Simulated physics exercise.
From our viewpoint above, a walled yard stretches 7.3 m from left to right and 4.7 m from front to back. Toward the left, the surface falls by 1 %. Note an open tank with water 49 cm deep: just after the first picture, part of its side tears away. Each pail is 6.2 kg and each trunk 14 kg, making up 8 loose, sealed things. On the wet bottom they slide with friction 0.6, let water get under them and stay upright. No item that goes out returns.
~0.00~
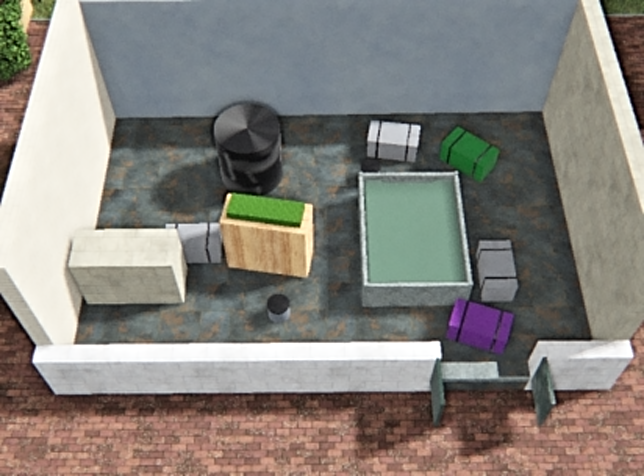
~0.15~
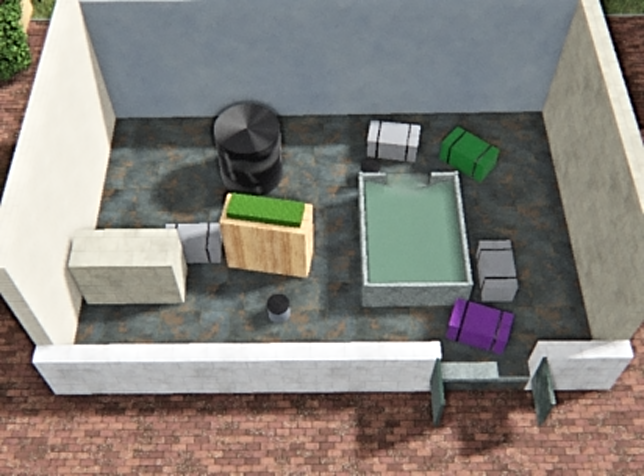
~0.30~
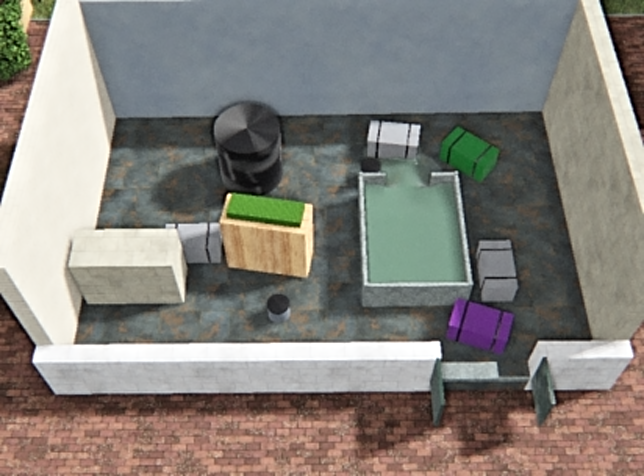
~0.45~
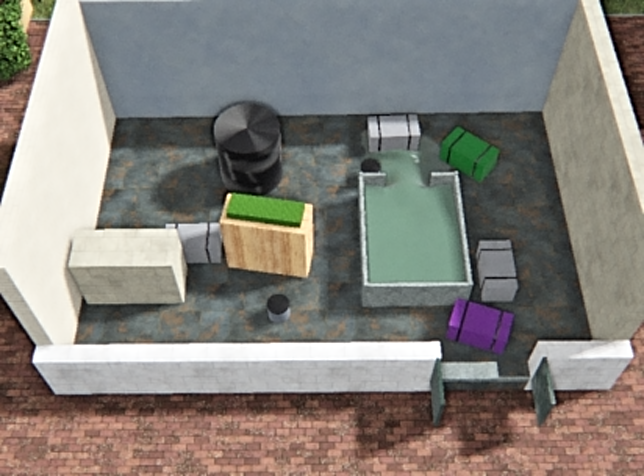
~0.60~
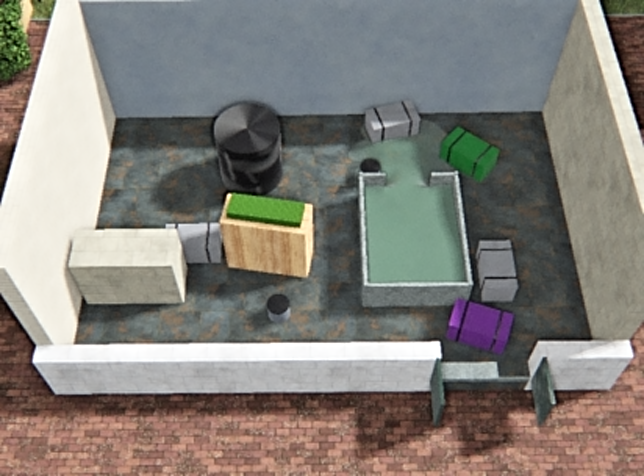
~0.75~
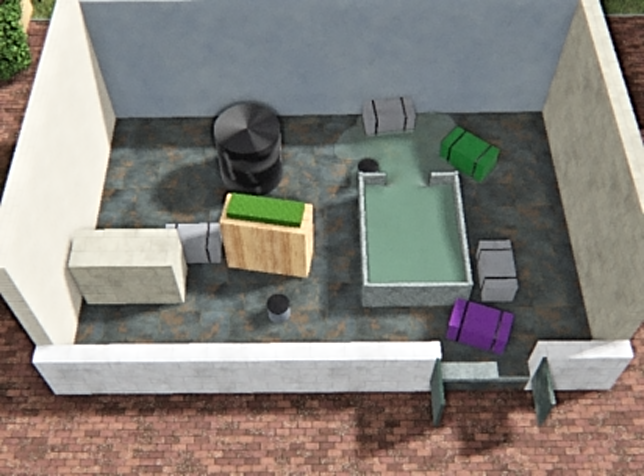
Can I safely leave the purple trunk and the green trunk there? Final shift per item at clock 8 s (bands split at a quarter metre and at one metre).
At the end, chances are the purple trunk won't really stir; chances are the green trunk gets dragged off a good way.
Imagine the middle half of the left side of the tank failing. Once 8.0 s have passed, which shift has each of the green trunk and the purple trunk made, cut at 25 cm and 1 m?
Then the green trunk holds its place, the purple trunk barely shifts.
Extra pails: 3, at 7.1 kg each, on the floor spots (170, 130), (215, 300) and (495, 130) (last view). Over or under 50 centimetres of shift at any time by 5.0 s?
In order: Above it, below it, above it.
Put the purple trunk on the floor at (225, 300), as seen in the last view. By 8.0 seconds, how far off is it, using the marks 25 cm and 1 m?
Put there, it remains roughly in place.
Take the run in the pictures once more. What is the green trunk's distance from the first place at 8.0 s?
It's about 150 cm away.
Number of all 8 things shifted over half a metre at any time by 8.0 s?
Tally: 2.
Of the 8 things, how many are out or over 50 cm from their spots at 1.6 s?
I count 1.
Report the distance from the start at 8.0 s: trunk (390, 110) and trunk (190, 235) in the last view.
Lab note - net shifts in turn: 450 cm; 5 cm.
After 1.6 s the purple trunk is near (482, 320), 0.0 m from its start, aground; the green trunk is near (477, 144), 0.1 m from its start, aground; 0 of 8 are out; 1 afloat.
After 3.6 s the purple trunk is near (482, 320), 0.0 m from its start, aground; the green trunk is near (508, 155), 0.6 m from its start, aground; 0 of 8 are out; 1 afloat.
After 5.6 s the purple trunk is near (482, 320), 0.0 m from its start, aground; the green trunk is near (495, 194), 1.0 m from its start, afloat; 0 of 8 are out; 2 afloat.
After 8.0 s the purple trunk is near (478, 323), 0.1 m from its start, aground; the green trunk is near (478, 228), 1.6 m from its start, afloat; 0 of 8 are out; 4 afloat.
